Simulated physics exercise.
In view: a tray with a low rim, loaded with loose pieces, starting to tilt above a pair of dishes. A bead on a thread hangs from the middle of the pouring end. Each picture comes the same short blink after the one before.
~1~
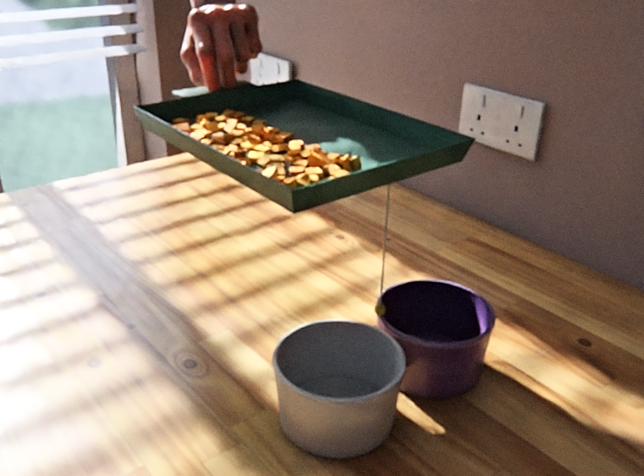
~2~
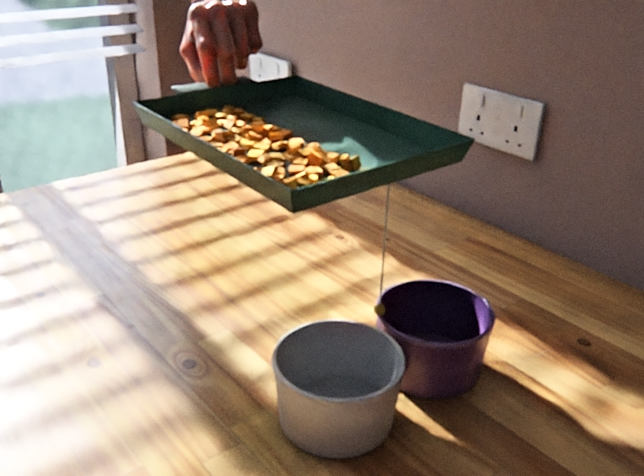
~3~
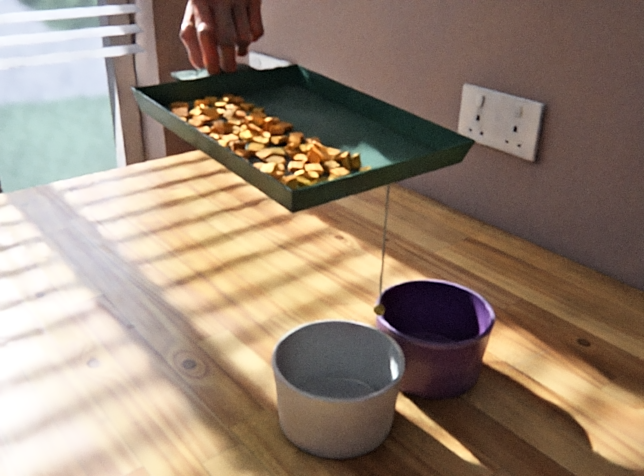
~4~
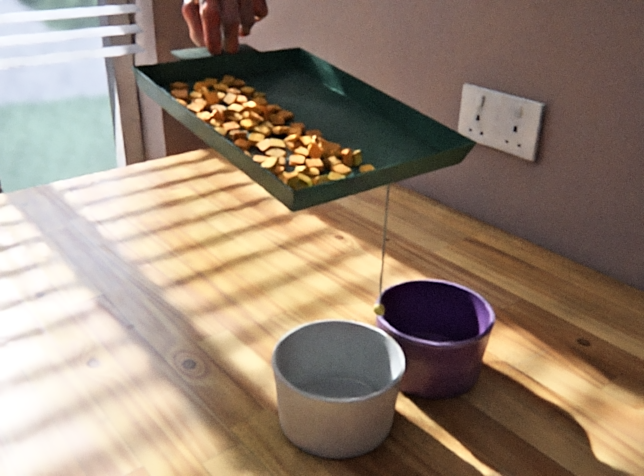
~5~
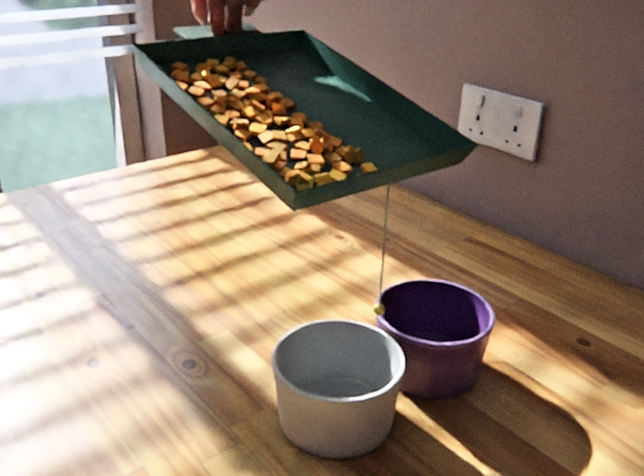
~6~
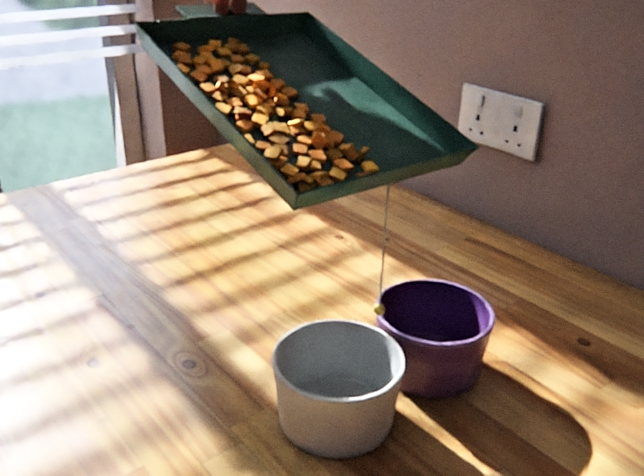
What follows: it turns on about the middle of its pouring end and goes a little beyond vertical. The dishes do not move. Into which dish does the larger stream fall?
Fuller: The right-hand dish.
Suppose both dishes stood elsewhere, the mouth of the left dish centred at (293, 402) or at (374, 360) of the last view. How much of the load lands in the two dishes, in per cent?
Roughly 60 per cent, and 80 per cent.
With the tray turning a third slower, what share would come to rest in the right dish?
It comes to 40 per cent or so.
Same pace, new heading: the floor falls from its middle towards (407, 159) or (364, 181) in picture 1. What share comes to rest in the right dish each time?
Roughly 90 per cent, and 10 per cent.
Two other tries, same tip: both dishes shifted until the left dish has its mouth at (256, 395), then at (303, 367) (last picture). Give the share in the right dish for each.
About 20 and 30 per cent.
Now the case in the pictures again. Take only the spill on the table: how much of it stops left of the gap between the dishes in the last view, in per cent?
Close to 10 per cent.
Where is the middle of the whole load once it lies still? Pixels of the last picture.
At about (432, 385).
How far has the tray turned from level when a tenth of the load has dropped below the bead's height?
Around 80° of tilt.
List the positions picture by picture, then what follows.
Corners of the pouring end at (294, 186) and (465, 138), level; middle of the load at (262, 150), small crackers; left dish at (381, 416); right dish at (477, 360); bead on its thread at (380, 310), in the first picture.
Corners of the pouring end at (294, 186) and (464, 138), level; middle of the load at (262, 148), in the second picture.
Corners of the pouring end at (295, 186) and (465, 139), tipped barely, level across its low end; middle of the load at (261, 142), in the third picture.
Corners of the pouring end at (296, 186) and (466, 141), tipped a little, level across its low end; middle of the load at (262, 131), in the fourth picture.
Corners of the pouring end at (298, 186) and (468, 142), tipped a little, level across its low end; middle of the load at (264, 121), in the fifth picture.
Corners of the pouring end at (300, 187) and (469, 144), tipped clearly, level across its low end; middle of the load at (266, 111); left dish at (380, 416); right dish at (476, 360), in the sixth picture.
Soon, tray tipped steeply; all on the tray.
A while on, tray tipped right over; about two thirds on the tray; a small part in the right dish; a small part outside both; a small part in the air.
Towards the end, tray tipped past a quarter turn; about a quarter in the left dish; about half in the right dish; about a third outside both.
Finally, tray tipped past a quarter turn; about a quarter in the left dish; about half in the right dish; about a third outside both.
